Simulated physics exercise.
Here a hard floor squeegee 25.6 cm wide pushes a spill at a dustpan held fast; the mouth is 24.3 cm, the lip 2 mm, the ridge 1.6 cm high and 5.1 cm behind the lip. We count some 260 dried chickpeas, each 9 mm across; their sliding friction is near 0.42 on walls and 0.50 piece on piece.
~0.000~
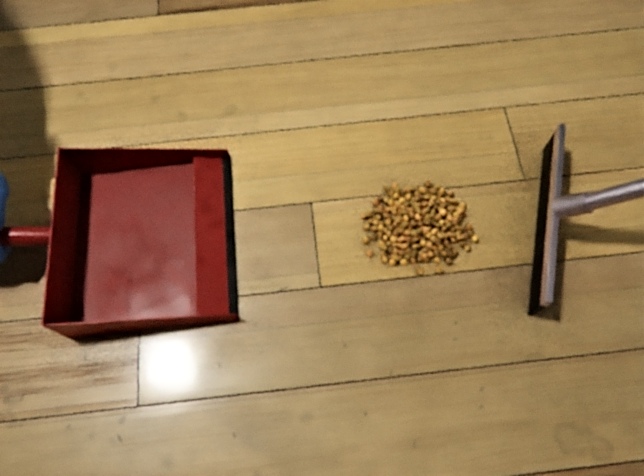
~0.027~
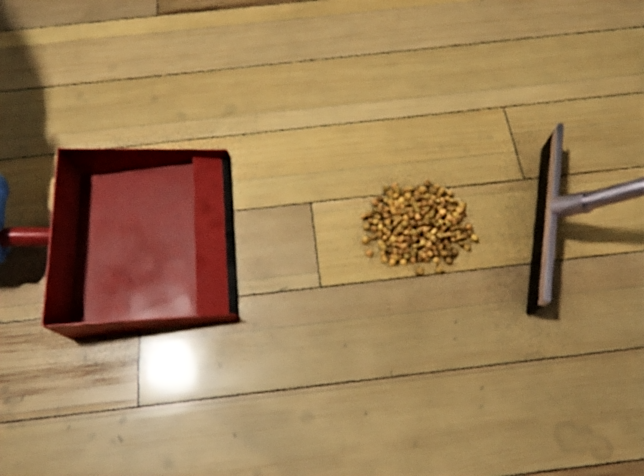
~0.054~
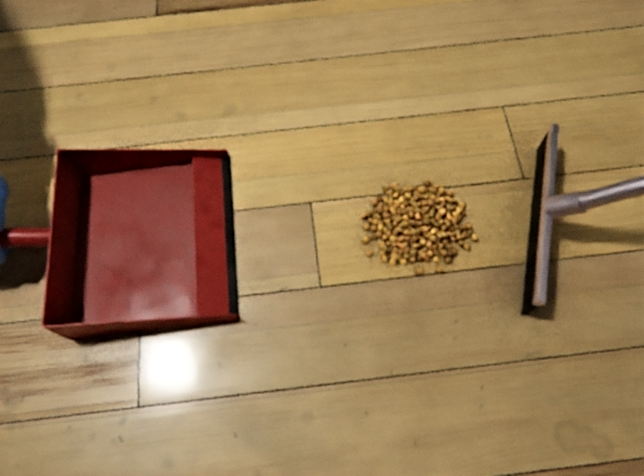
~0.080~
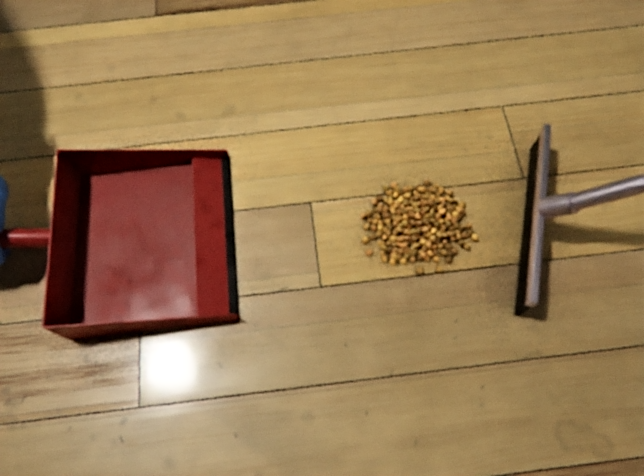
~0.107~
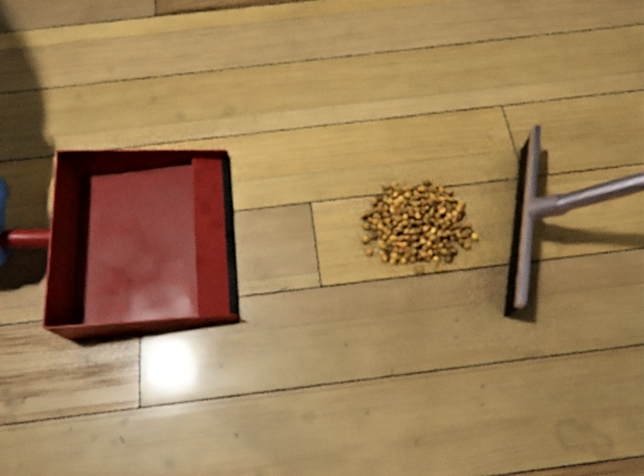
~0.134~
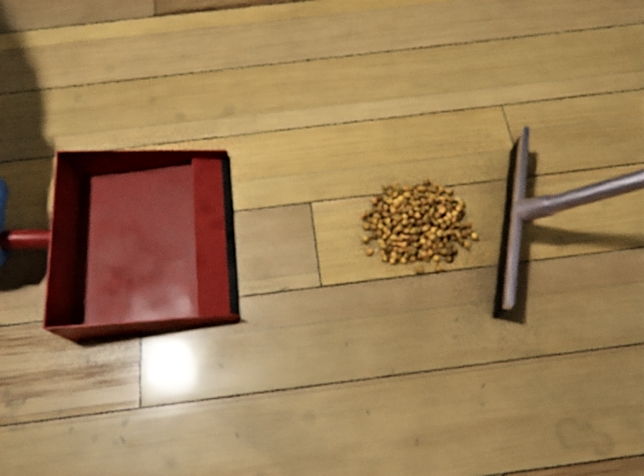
A squeegee sliding left across a wooden floor toward a small pile of dried chickpeas, with a red dustpan staying still.
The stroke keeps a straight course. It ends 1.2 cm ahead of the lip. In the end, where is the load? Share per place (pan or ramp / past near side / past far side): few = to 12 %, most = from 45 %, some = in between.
Shares - pan: Few, near side: Few, far side: Few.
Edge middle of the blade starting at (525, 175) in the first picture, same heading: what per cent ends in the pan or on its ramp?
Close to 15 in a hundred.
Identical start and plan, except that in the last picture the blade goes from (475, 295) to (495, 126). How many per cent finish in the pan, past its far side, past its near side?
Final per cent - pan 35, far 20, near 0.
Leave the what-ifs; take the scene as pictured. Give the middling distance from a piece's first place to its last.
It works out to some 22 cm.
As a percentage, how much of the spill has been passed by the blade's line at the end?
Near 10 percent, give or take.
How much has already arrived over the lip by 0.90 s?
5 %.
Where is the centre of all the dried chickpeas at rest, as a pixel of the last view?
Centre at rest: Approx. (257, 226) px.
After 0.41 s, middle of the blade 22 cm from the lip; 0 % over the lip, far side 0 %, near side 0 %.
Then, at 0.59 s, middle of the blade 12 cm from the lip; 0 % over the lip, far side 0 %, near side 0 %.
After 0.90 s, middle of the blade 6 cm from the lip; 5 % over the lip, far side 5 %, near side 0 %.
By 1.3 s all is still; pan 5 %, near side 0 %, far side 5 %, in front of the lip or behind the blade 90 %.
